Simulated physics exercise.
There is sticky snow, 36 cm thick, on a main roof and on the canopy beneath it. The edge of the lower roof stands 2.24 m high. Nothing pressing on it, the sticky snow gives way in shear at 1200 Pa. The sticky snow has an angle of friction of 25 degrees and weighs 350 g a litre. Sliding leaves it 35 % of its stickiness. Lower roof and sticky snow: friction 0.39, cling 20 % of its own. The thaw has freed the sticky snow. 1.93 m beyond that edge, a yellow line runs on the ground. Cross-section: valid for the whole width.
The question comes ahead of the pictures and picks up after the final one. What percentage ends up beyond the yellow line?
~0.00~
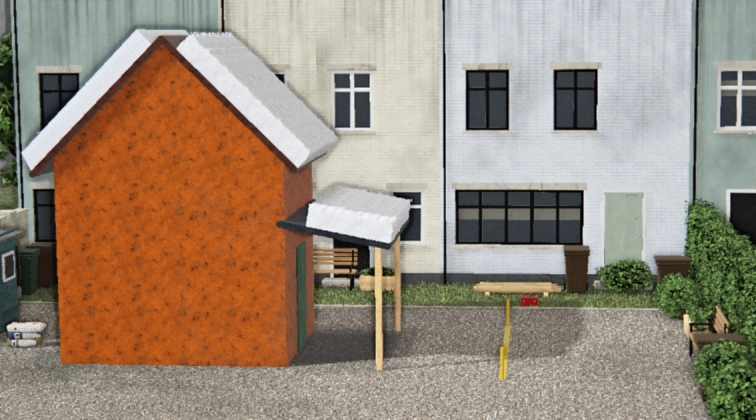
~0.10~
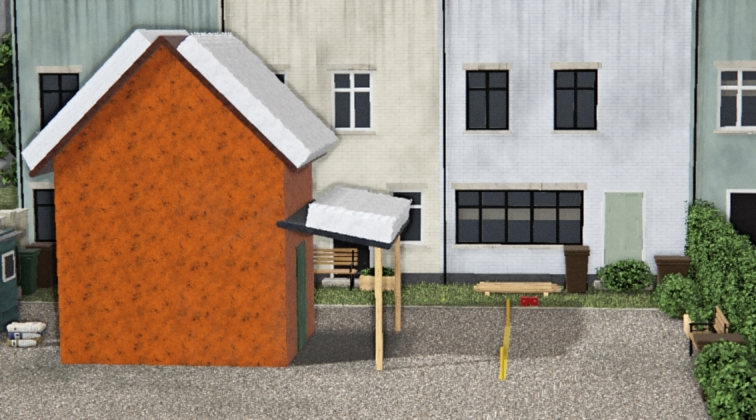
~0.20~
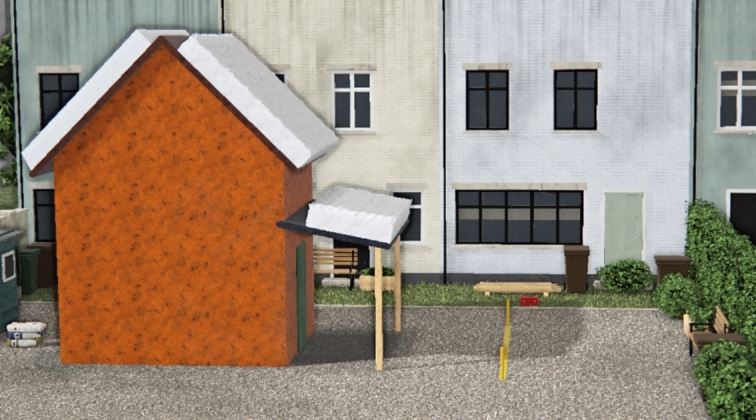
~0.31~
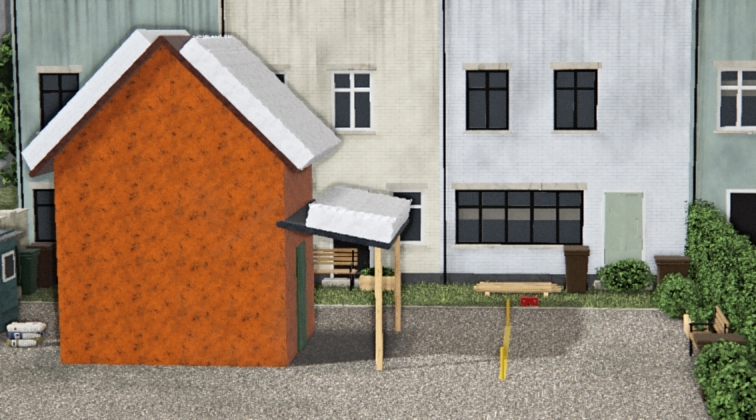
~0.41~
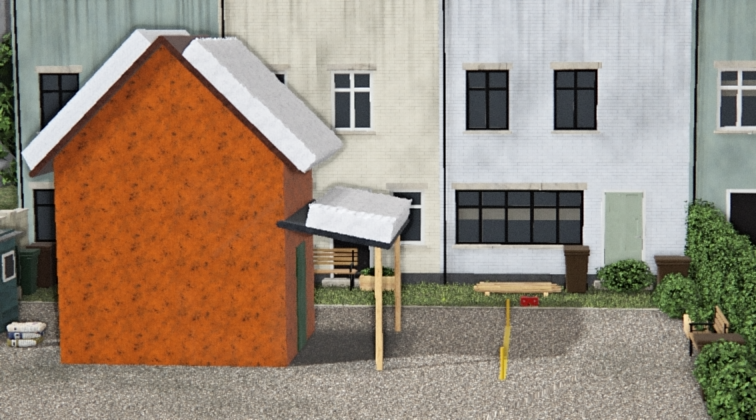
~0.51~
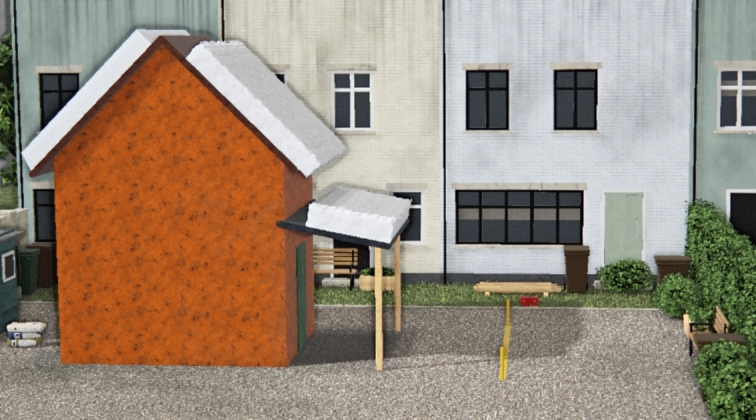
About 1 %.
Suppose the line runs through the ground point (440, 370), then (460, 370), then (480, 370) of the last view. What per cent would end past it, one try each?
Respectively 14, 10 and 5 percent would end past it.
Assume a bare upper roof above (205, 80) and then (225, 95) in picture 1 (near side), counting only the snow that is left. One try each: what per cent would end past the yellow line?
0 %, then 0 %.
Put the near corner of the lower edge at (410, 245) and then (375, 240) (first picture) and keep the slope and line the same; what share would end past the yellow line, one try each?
Try 1: 0 %; try 2: 1 %.
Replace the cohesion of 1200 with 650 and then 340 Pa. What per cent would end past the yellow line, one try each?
First 12 %, second 25 %.
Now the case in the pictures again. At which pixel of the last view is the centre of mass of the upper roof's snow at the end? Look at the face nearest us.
Roughly pixel (368, 250) on the near face.
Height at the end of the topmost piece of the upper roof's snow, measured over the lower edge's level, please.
I'd put it at around 1.0 m up.
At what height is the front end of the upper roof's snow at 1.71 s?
2.6 m, roughly.
By 1.06 s, none is below the lower edge and 0 % is past the line.
By 1.71 s, none is below the lower edge and 0 % is past the line.
By 2.35 s, 13 % is below the lower edge and 0 % is past the line.
By 3.00 s, 30 % is below the lower edge and 0 % is past the line.
By 6.00 s, at the end, 34 % is below the lower edge and 1 % is past the line.
